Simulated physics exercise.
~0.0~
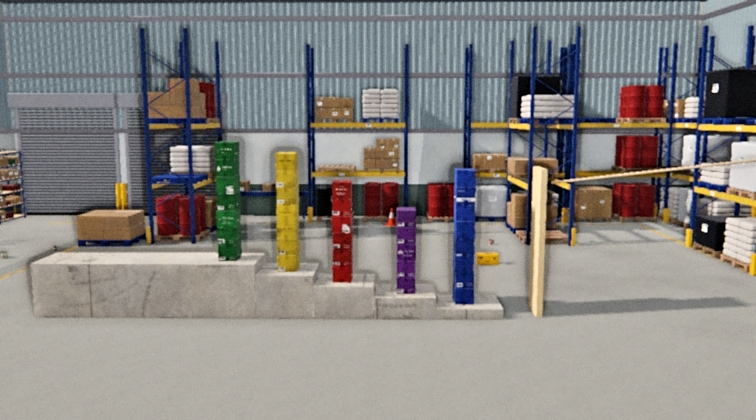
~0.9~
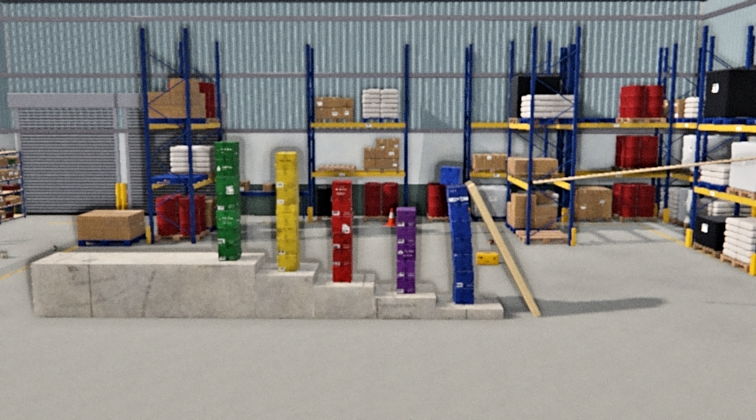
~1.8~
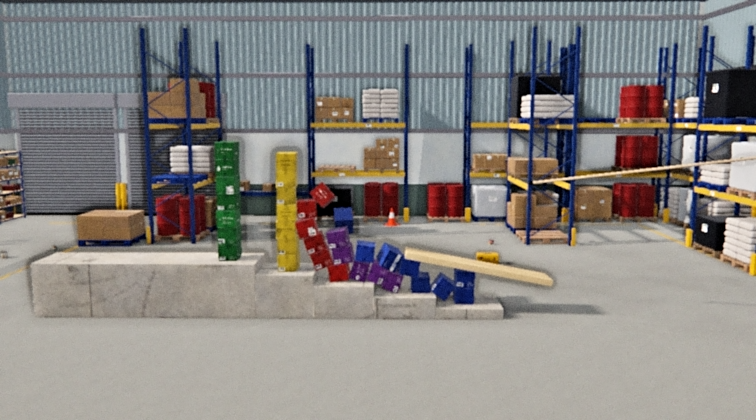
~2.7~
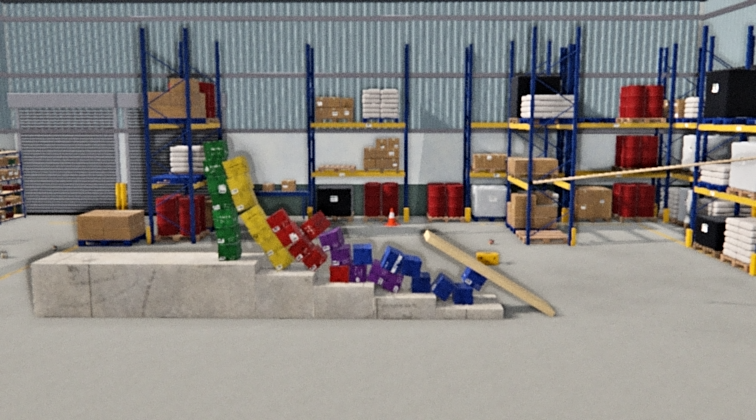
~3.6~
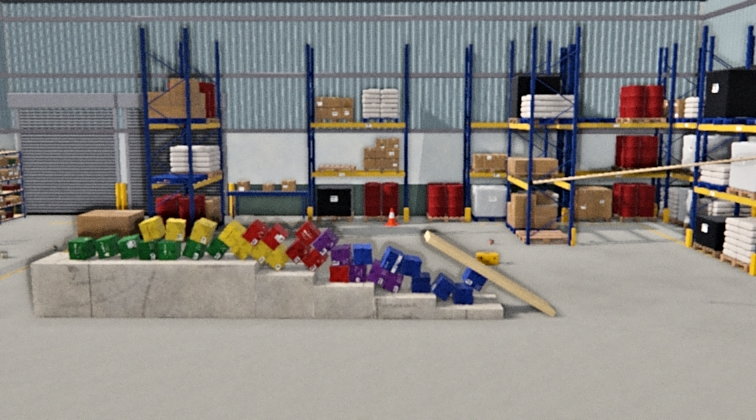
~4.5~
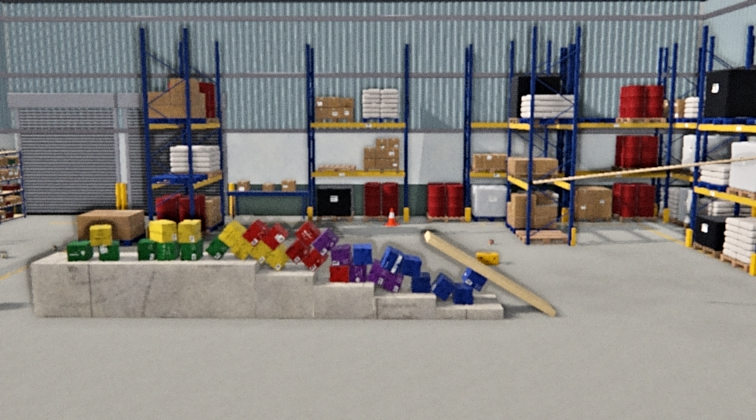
At first, five tall stacks of cartons, green, yellow, red, purple and blue, stand on stone steps in a warehouse, with an upright wooden board at the right end. The board tips left against the blue stack, which bends and starts to give way. The blue, purple and red stacks then collapse leftward up the steps, while the board drops low over the fallen blue cartons. Next the yellow stack topples into the green one, and both spill along the top level. Finally, all five stacks lie in a jumbled heap, and the board rests at a slant on the right.
